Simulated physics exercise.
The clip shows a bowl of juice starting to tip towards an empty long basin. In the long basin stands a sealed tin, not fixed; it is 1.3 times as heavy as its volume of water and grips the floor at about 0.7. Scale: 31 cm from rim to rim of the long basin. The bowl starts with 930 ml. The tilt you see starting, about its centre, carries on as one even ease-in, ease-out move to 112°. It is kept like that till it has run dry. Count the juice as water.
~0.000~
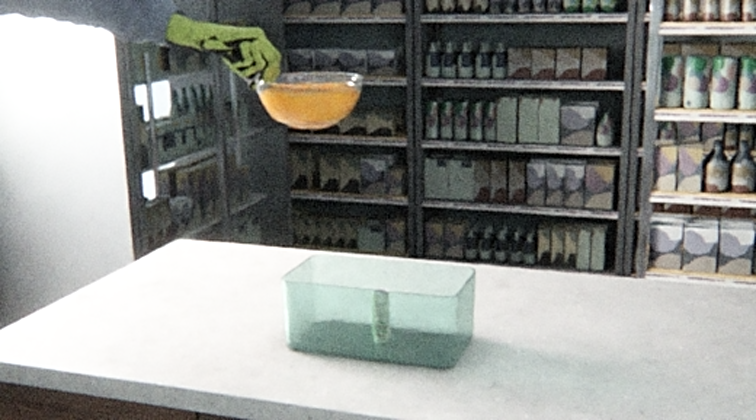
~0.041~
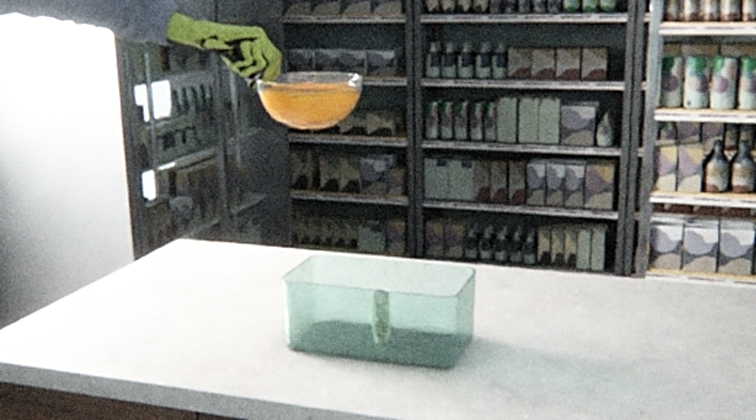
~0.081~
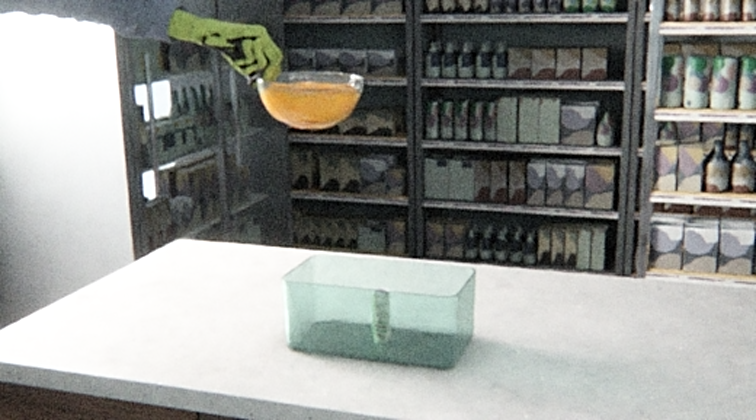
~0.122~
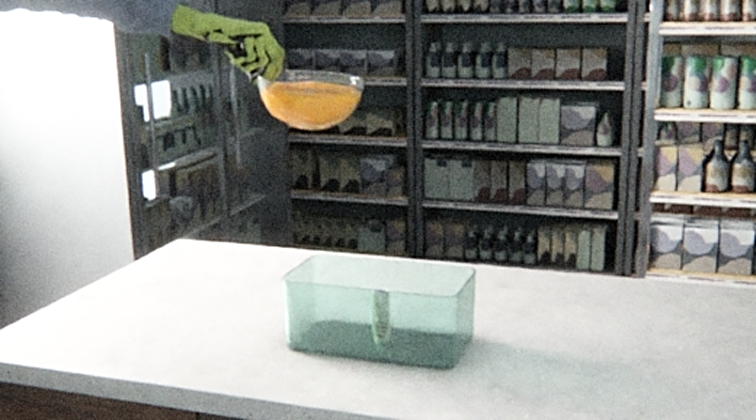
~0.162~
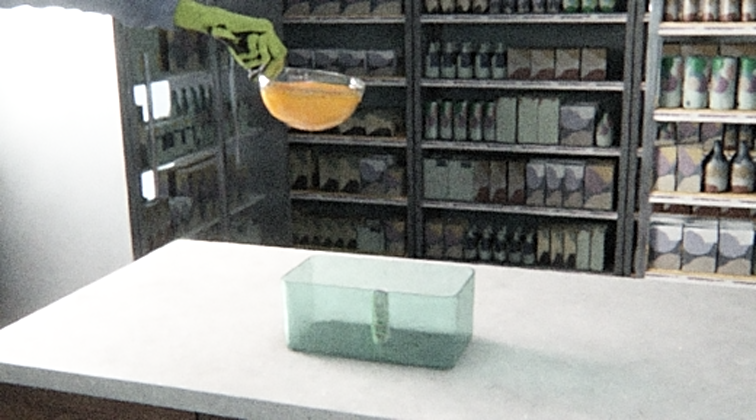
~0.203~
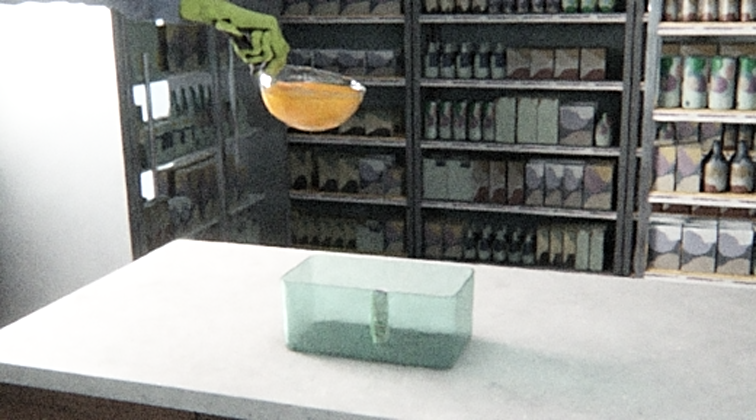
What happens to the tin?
It topples.
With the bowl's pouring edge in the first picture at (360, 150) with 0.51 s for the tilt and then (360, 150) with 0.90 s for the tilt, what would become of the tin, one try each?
First it keeps standing; then it keeps standing.
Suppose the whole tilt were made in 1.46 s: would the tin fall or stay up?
Then it keeps standing.
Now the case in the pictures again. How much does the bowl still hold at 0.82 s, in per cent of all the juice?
About 0 per cent.
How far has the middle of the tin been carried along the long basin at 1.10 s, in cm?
Some 7 cm.
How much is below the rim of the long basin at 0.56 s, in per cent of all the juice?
Some 4 per cent.
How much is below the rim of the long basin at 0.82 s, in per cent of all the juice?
About 80 per cent.
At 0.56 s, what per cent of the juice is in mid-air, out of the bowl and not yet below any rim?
About 64 per cent.
After 0.56 s the tilt is 77° and 32 per cent is still to pour; the tin stands where it began.
After 0.82 s the tilt is 110° and 0 per cent is still to pour; the tin leans 9°.
After 1.10 s the tilt is 112° and 0 per cent is still to pour; the tin lies on its side.
After 1.40 s the tilt is 112° and 0 per cent is still to pour; the tin lies on its side.
In the end the tin lies on its side.
